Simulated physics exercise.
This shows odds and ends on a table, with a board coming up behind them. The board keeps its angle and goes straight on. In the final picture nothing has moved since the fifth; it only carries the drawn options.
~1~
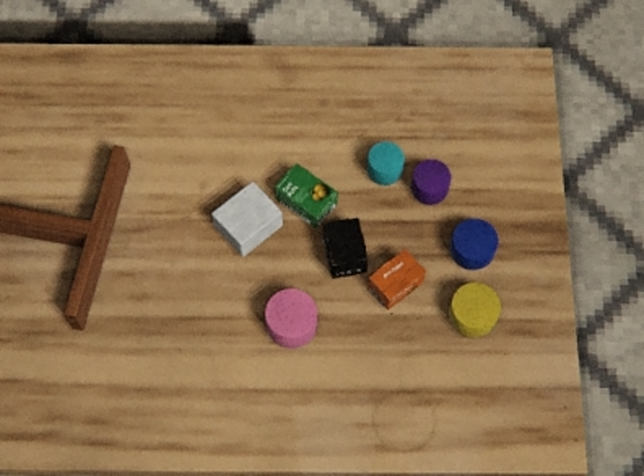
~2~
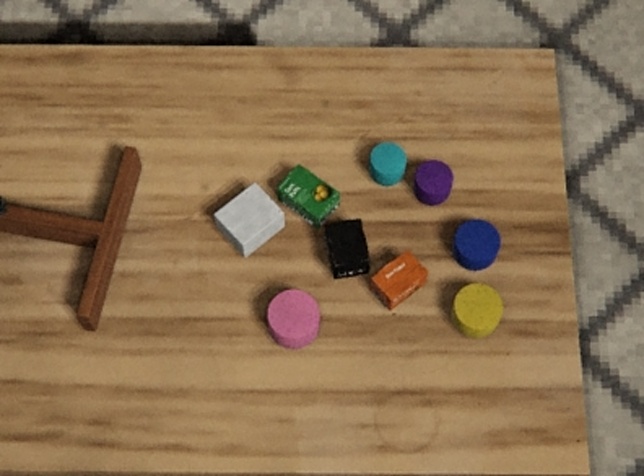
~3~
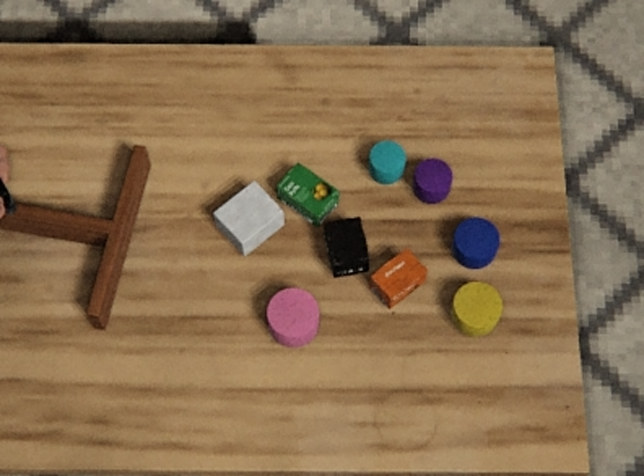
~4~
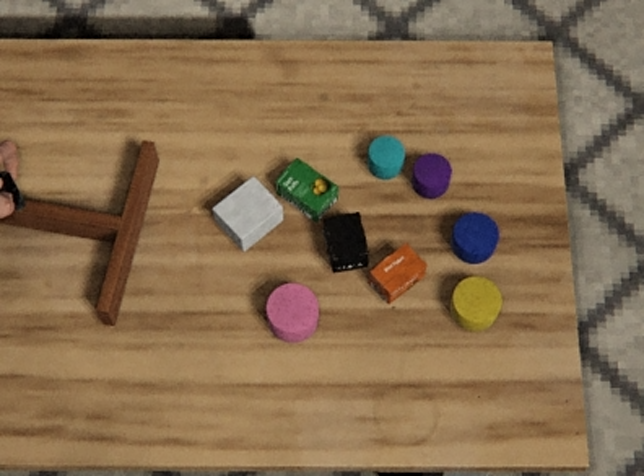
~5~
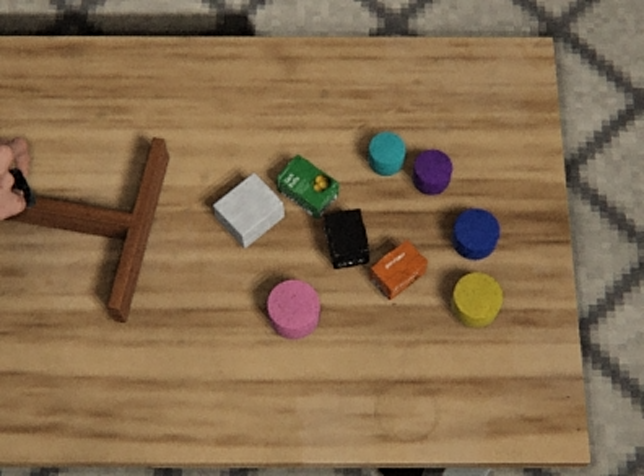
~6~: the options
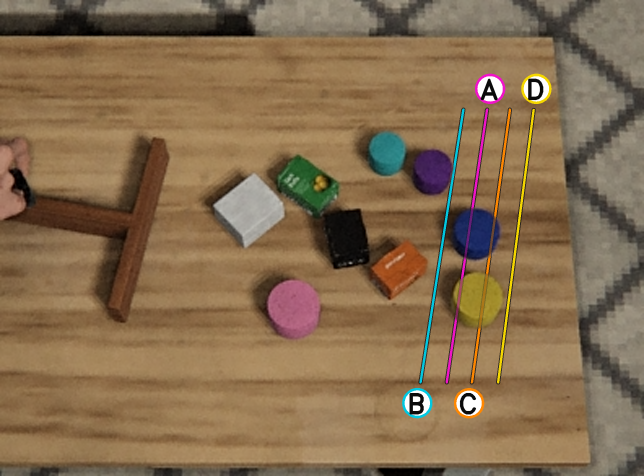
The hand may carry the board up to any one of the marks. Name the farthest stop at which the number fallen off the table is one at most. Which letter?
C is the last line within the limit.
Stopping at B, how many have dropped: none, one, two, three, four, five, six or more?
The count is none.
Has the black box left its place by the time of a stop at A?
Yes.
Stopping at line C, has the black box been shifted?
Yes.
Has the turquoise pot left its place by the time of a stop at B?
Yes.
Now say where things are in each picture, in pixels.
Green packet (306, 196); orange box (397, 280); board (95, 228), in the first picture.
Board (107, 229); turquoise pot (388, 165), in the second picture.
Board (116, 227); pink pot (293, 318), in the third picture.
Board (126, 223); purple tin (432, 177), in the fourth picture.
Board (137, 220); green packet (308, 187); orange box (399, 270); white block (250, 211), in the fifth picture.
On the marked copy, A at (468, 239); B at (443, 239); C at (492, 239); D at (517, 239).
With C. Early on, board (265, 220); green packet (317, 181); white block (303, 220).
Further on, board (392, 221); yellow pot (500, 324); blue pot (489, 231).
At the end, board (492, 221); purple tin over the edge; blue pot (565, 234); one fallen.
As for the rest, A is within the limit but short; B is within the limit but short; D drops two.
